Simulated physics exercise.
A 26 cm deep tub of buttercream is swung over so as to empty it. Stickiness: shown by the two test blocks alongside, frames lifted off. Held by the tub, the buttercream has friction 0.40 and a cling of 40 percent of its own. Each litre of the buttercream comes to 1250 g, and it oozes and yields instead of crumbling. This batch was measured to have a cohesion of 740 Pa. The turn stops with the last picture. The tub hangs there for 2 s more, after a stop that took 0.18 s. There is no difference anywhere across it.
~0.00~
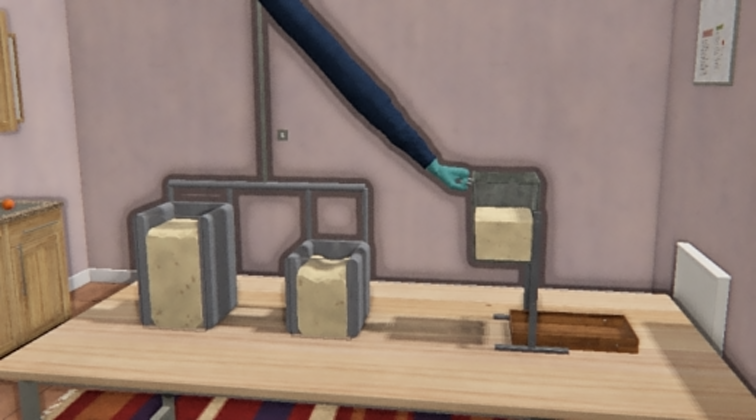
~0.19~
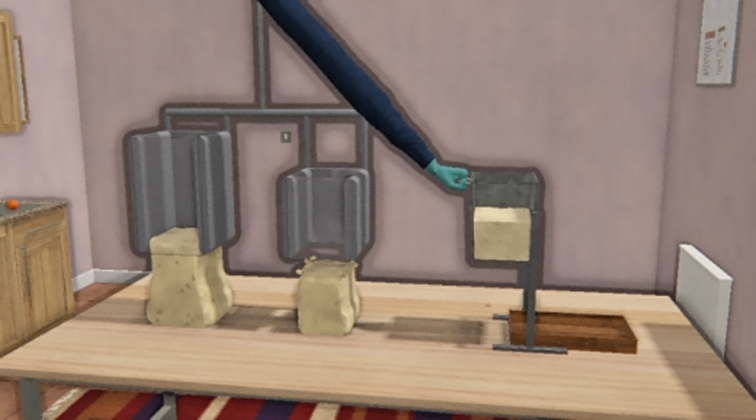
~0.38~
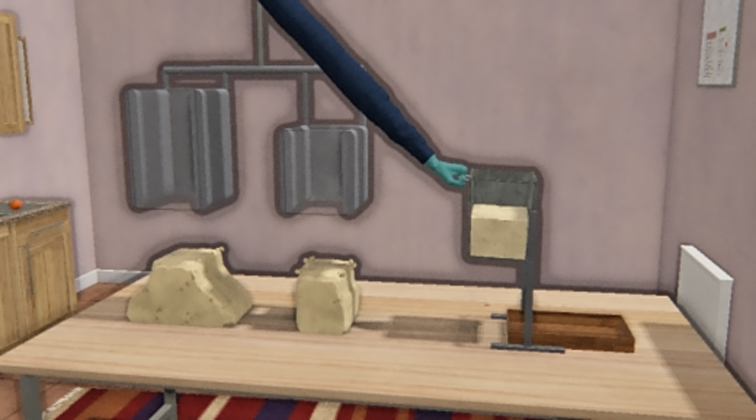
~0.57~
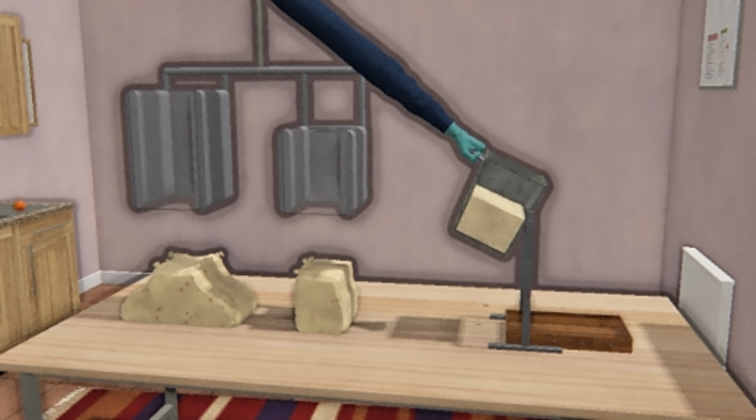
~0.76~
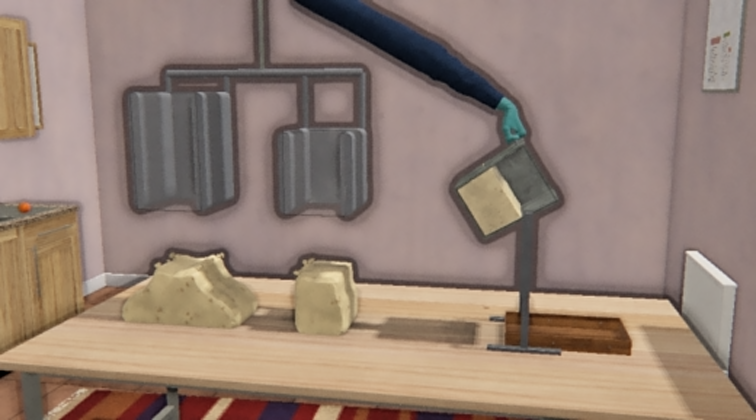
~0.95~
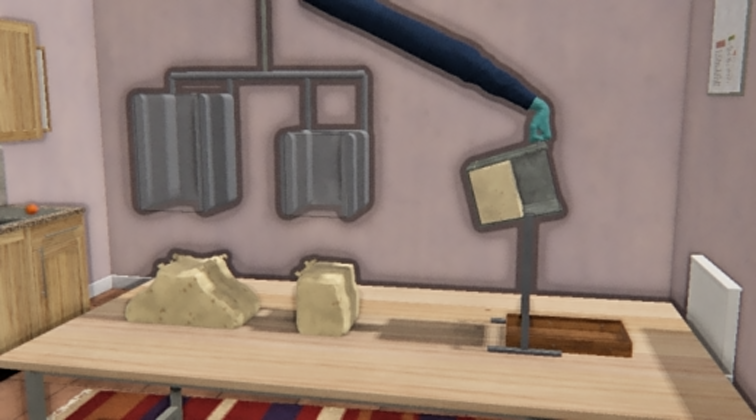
A dark-sleeved arm held a tub of pale buttercream as grey moulds rose off two blocks and the taller one slumped, then tipped the tub clockwise nearly onto its side, the buttercream still inside.
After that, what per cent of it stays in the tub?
Some 100 percent stays in the tub.
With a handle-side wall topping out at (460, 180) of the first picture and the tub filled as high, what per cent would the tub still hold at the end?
Remaining in tub at end: Approx. 100 %.
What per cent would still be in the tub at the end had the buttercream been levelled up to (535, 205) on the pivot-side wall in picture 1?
It would be near 100 %.
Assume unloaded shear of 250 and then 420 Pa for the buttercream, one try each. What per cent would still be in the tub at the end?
In order: Around 100 % and around 100 %.
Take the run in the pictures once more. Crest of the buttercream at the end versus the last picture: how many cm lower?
Roughly 0 cm.
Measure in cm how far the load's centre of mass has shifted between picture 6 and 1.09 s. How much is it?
Distance: About 0 cm.
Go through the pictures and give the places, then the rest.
In the first picture, handle-side rim at (474, 182), tilt 0 degrees; crest of the buttercream at (512, 221); block heights 36 cm, 23 cm (left to right).
In the second picture, handle-side rim at (473, 182), tilt 0 degrees; crest of the buttercream at (511, 221); block heights 33 cm, 22 cm (left to right).
In the third picture, handle-side rim at (472, 179), tilt 2 degrees; crest of the buttercream at (474, 217); block heights 24 cm, 22 cm (left to right).
In the fourth picture, handle-side rim at (488, 158), tilt 25 degrees; crest of the buttercream at (475, 196); block heights 21 cm, 22 cm (left to right).
In the fifth picture, handle-side rim at (525, 146), tilt 58 degrees; crest of the buttercream at (490, 170); block heights 21 cm, 22 cm (left to right).
In the sixth picture, handle-side rim at (547, 149), tilt 75 degrees; crest of the buttercream at (505, 163); block heights 21 cm, 22 cm (left to right).
After 1.09 s, the tub is at 75 degrees and holds 100 %.
After 1.26 s, the tub is at 75 degrees and holds 100 %.
After 1.43 s, the tub is at 75 degrees and holds 100 %.
After 1.60 s, the tub is at 75 degrees and holds 100 %.
After 2.95 s, the tub is at 75 degrees and holds 100 %.
